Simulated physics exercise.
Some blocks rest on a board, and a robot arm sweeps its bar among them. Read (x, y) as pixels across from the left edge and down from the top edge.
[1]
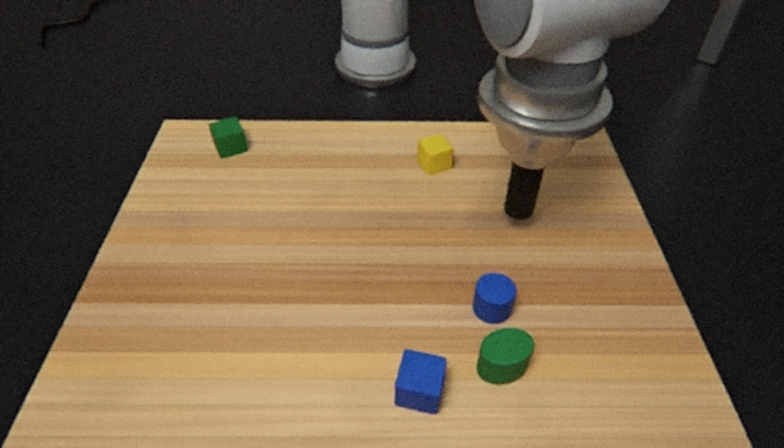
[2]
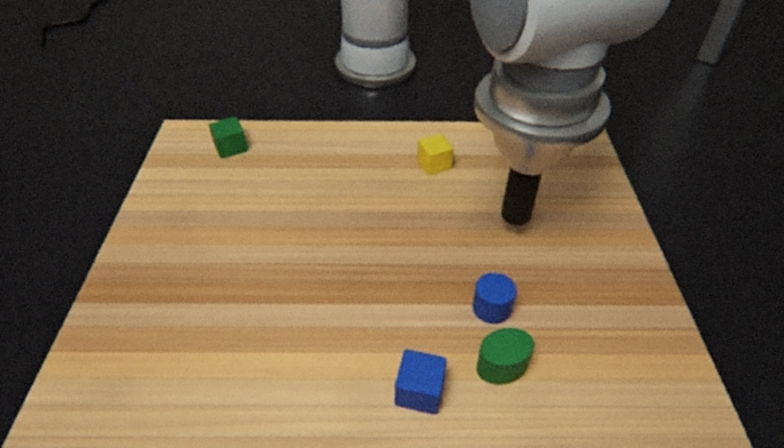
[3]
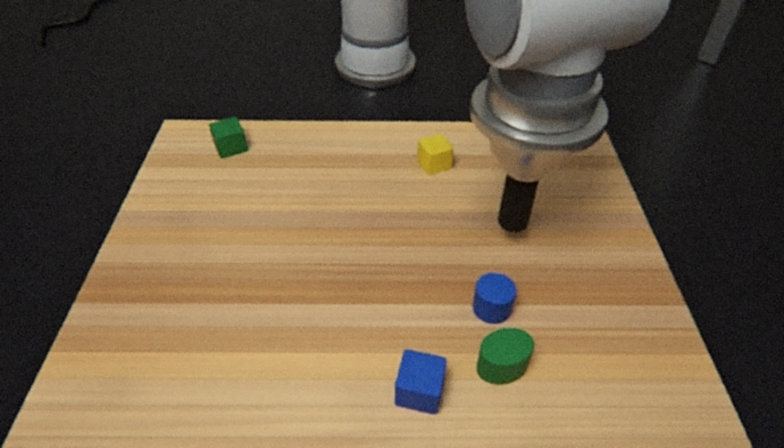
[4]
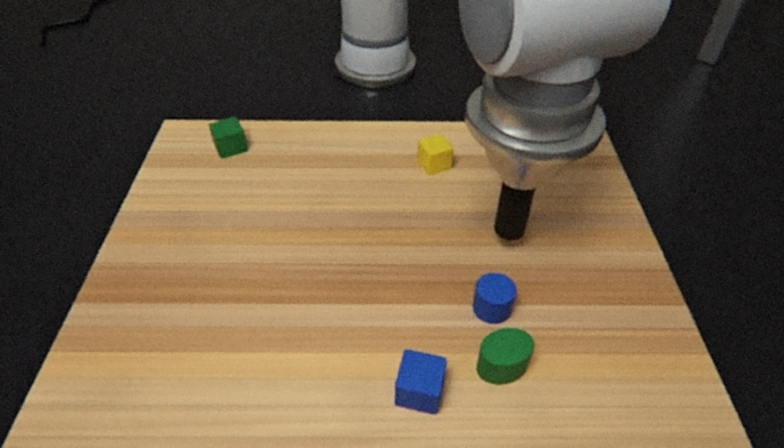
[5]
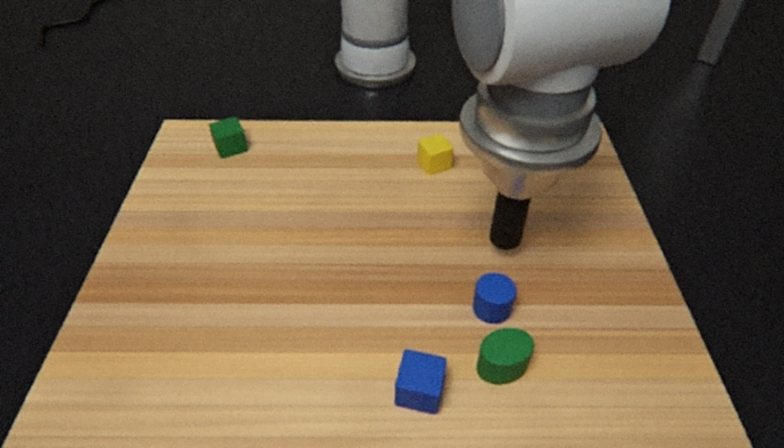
A robot arm moved its black bar slowly down the wooden board and slightly left, nearing the blue cylinder, while the green, yellow and blue blocks all stayed still.
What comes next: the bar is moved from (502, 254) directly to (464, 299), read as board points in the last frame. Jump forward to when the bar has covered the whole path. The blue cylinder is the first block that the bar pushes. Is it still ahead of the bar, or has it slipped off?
It slips away.
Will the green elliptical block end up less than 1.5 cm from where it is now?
The answer is yes.
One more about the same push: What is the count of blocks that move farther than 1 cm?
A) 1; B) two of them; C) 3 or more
A - 1.
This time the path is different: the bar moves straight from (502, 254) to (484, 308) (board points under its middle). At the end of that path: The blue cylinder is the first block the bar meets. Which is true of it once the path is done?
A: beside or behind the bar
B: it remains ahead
I choose B.
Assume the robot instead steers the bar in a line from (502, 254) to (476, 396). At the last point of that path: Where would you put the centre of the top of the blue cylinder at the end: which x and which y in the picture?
The middle of its top is at (459, 410).
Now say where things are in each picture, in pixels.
In the first picture, tip of the bar (518, 210), middles of tops, blue cylinder (496, 287), green elliptical block (508, 346).
In the second picture, bar (516, 216), nothing pushed.
In the third picture, bar (513, 222), nothing pushed.
In the fourth picture, bar (509, 230), nothing pushed.
In the fifth picture, bar (505, 239), blue cylinder (496, 287), green elliptical block (508, 346).
The first path, step by step. Halfway along, bar (486, 261); nothing pushed yet.
At the end, bar (466, 284); blue cylinder (495, 301); green elliptical block unmoved.
